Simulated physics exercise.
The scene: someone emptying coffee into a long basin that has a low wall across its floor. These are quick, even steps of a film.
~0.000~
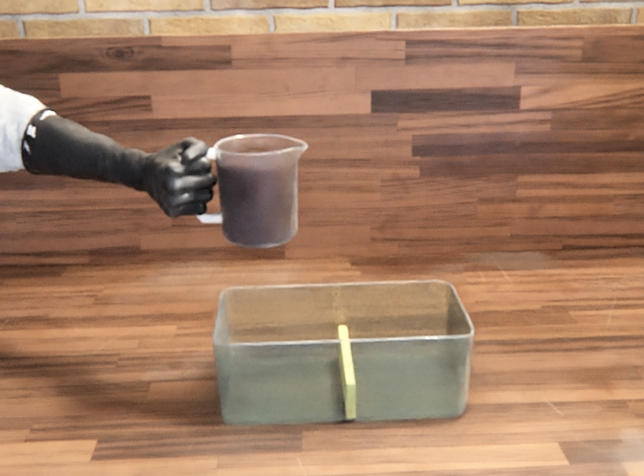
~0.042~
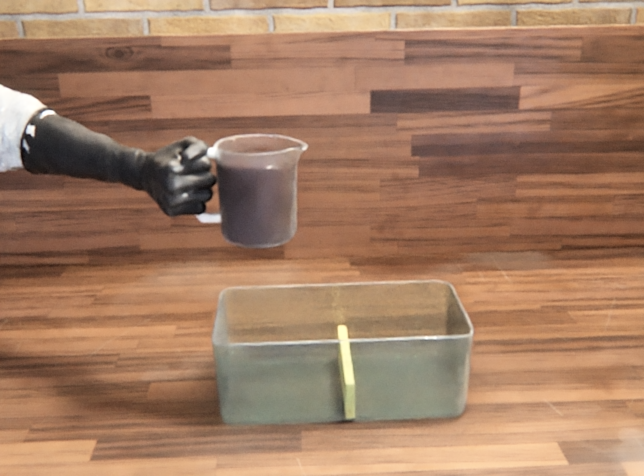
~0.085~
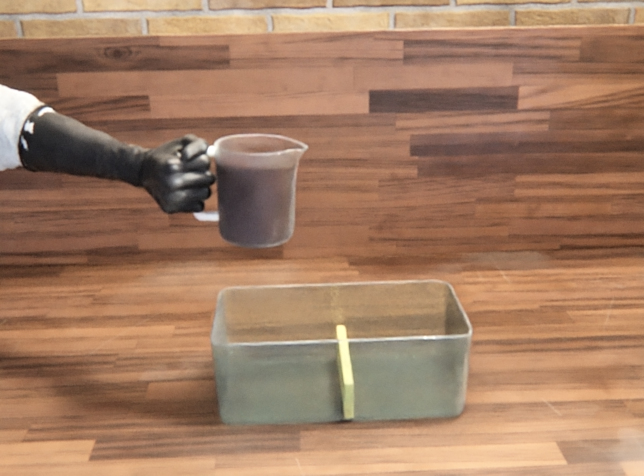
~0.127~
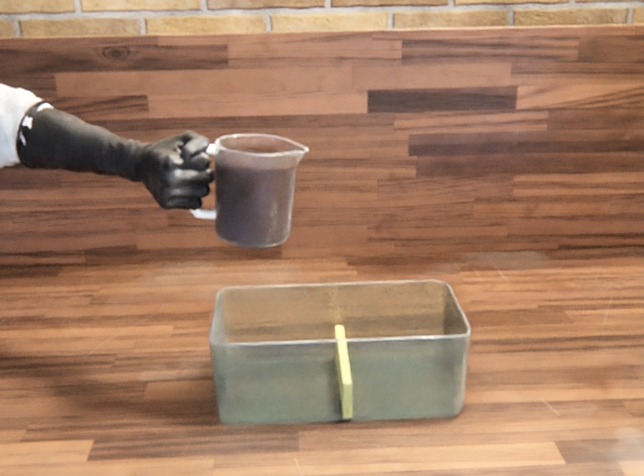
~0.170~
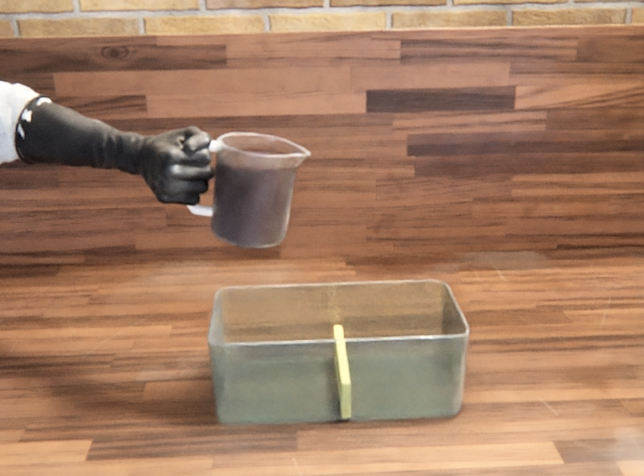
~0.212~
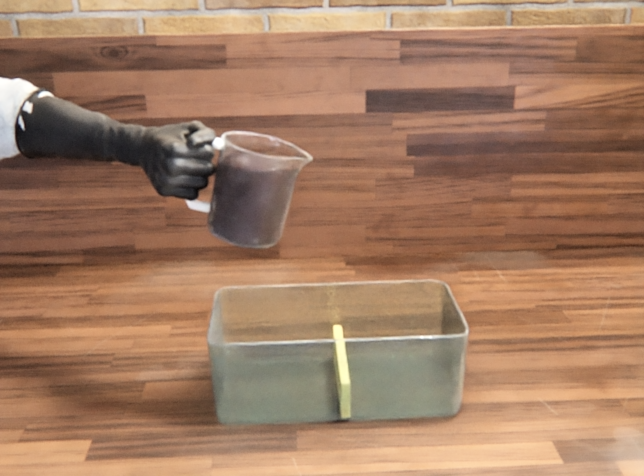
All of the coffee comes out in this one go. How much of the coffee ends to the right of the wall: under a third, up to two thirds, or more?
In the end above two thirds is right of the wall.
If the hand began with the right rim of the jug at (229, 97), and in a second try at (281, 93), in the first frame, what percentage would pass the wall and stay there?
In turn 5 and 65 in a hundred.
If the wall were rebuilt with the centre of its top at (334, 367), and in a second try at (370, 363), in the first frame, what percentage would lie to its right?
The first gives 90 %, the second 45 %.
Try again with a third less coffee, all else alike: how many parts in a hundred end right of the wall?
Roughly 70 in a hundred.
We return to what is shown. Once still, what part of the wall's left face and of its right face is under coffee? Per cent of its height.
Some 10 per cent left and 40 right.
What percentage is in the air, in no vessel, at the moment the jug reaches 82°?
Close to 20 per cent.
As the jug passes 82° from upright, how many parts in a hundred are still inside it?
Near 75 %.
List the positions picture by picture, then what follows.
In the first picture, it leans 0°; its right rim is at (308, 145); the coffee meets the walls at (219, 159) and (296, 157); the long basin's rim runs from (218, 316) to (462, 307); the wall's top is at (346, 354).
In the second picture, it leans 1°; its right rim is at (307, 145); the coffee meets the walls at (219, 159) and (295, 157).
In the third picture, it leans 2°; its right rim is at (308, 147); the coffee meets the walls at (218, 158) and (295, 158).
In the fourth picture, it leans 5°; its right rim is at (308, 149); the coffee meets the walls at (219, 158) and (295, 158).
In the fifth picture, it leans 9°; its right rim is at (310, 153); the coffee meets the walls at (219, 159) and (297, 158).
In the sixth picture, it leans 14°; its right rim is at (312, 158); the coffee meets the walls at (220, 160) and (301, 159).
A moment on, the jug is tipped on its side and 73 per cent is still to pour, 0 is left of the wall and 5 right of it.
Next, the jug is tipped right over and 13 per cent is still to pour, 3 is left of the wall and 62 right of it.
Then the jug is tipped right over and 0 per cent is still to pour, 19 is left of the wall and 79 right of it.
Later the jug is tipped right over and 0 per cent is still to pour, 19 is left of the wall and 79 right of it.
In the end 19 per cent lies left of the wall, 79 right of it and 2 outside.
